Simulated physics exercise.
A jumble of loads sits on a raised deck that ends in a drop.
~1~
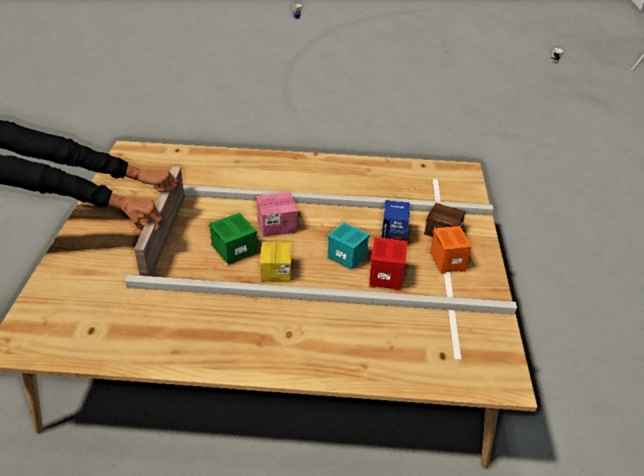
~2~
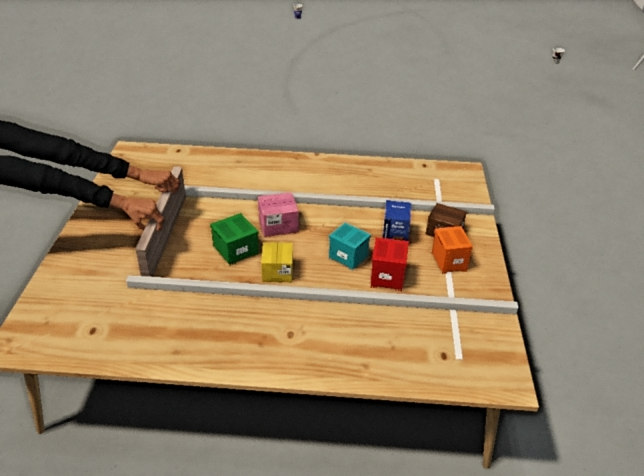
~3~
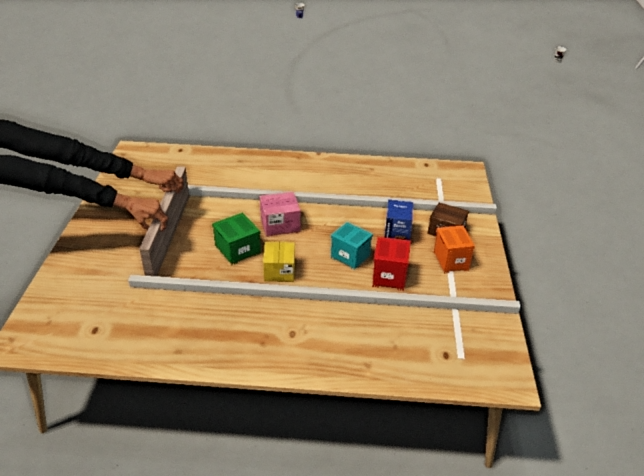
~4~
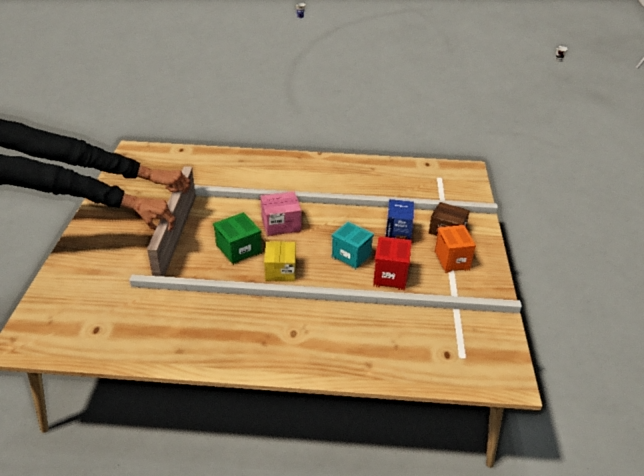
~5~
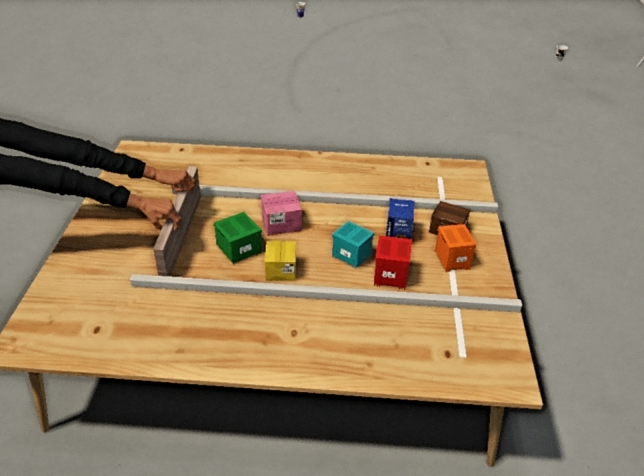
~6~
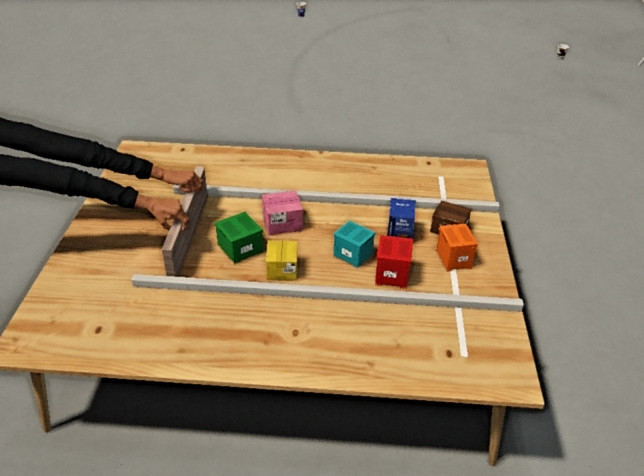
Two dark-sleeved arms reach in from the left over a wooden table on a grey floor, seen from above at an angle. Between two pale rails sit green, pink, yellow, turquoise, red and blue boxes, with brown and orange ones at the right by a white strip. The hands slide an upright plank slowly rightward toward the still boxes, while the view drifts very slightly.
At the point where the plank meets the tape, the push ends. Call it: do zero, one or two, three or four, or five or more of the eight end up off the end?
One or two end up off it.
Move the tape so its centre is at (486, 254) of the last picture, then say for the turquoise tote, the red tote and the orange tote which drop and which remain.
Well, the turquoise tote leaves the top, the red tote leaves the top, and the orange tote leaves the top.
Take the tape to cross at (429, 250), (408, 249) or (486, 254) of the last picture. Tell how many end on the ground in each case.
You'd get 0, then 0, then 5.
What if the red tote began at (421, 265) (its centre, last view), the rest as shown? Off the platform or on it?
It is safe.
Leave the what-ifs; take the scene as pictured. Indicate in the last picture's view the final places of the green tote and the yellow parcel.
They come to rest around (471, 247) and (471, 272).
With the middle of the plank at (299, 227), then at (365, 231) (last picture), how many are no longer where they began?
The first number is 4, the next one 6.
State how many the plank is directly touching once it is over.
Contact count: 3.
Soon after, none off yet; orange tote at rest near (456, 248); brown parcel at rest near (451, 220); blue box at rest near (401, 221).
After that, none off yet; orange tote at rest near (456, 248); brown parcel at rest near (451, 220); blue box displaced a little near (409, 222).
In the end, the number that fall off is one or two; gone, brown parcel and orange tote.
